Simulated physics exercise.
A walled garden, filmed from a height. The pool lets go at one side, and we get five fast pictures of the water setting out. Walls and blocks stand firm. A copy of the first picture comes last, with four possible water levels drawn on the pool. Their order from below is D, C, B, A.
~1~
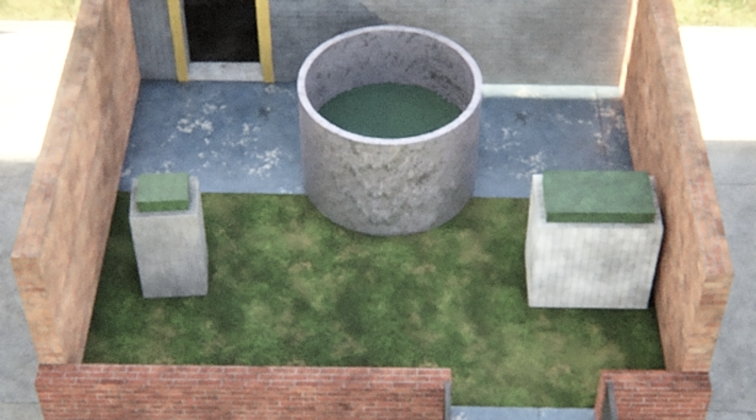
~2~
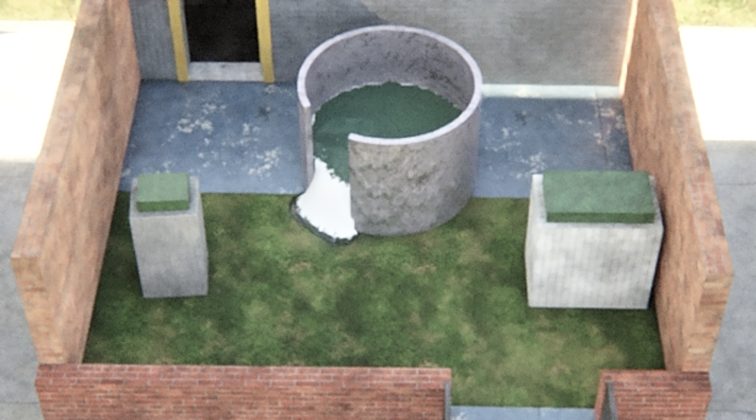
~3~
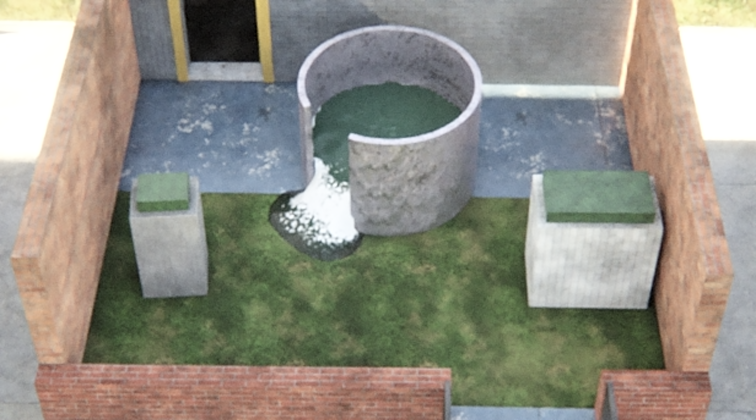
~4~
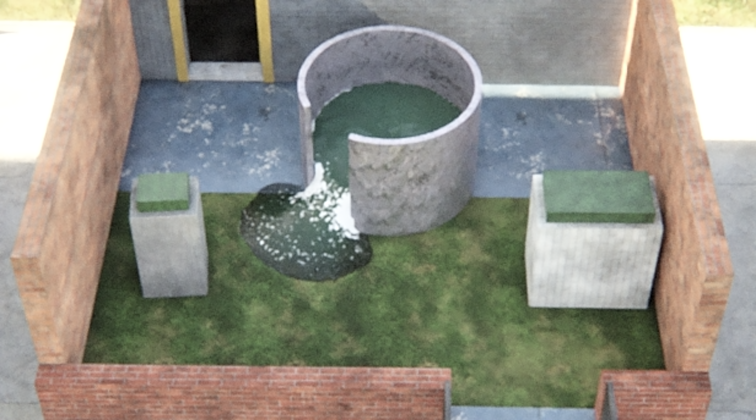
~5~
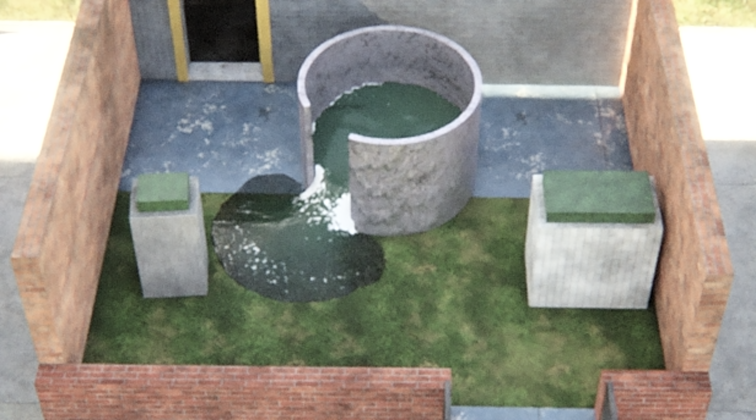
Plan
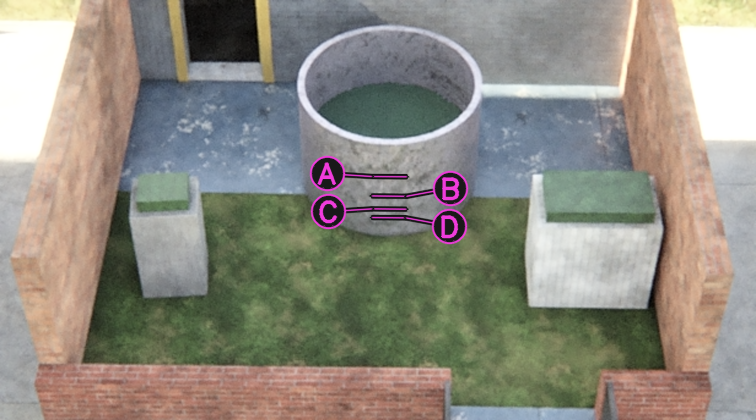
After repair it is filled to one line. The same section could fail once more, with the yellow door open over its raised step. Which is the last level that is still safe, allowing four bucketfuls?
Go for A.
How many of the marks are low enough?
All of the four.
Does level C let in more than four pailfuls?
No.
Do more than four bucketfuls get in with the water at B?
No, not at all.
In magenta, A at (389, 176); B at (389, 196); C at (389, 209); D at (389, 217); from the bottom up D, C, B, A.
With A, a bucket or two gets in.
With B, nothing gets over.
With C, nothing gets over.
With D, nothing gets over.
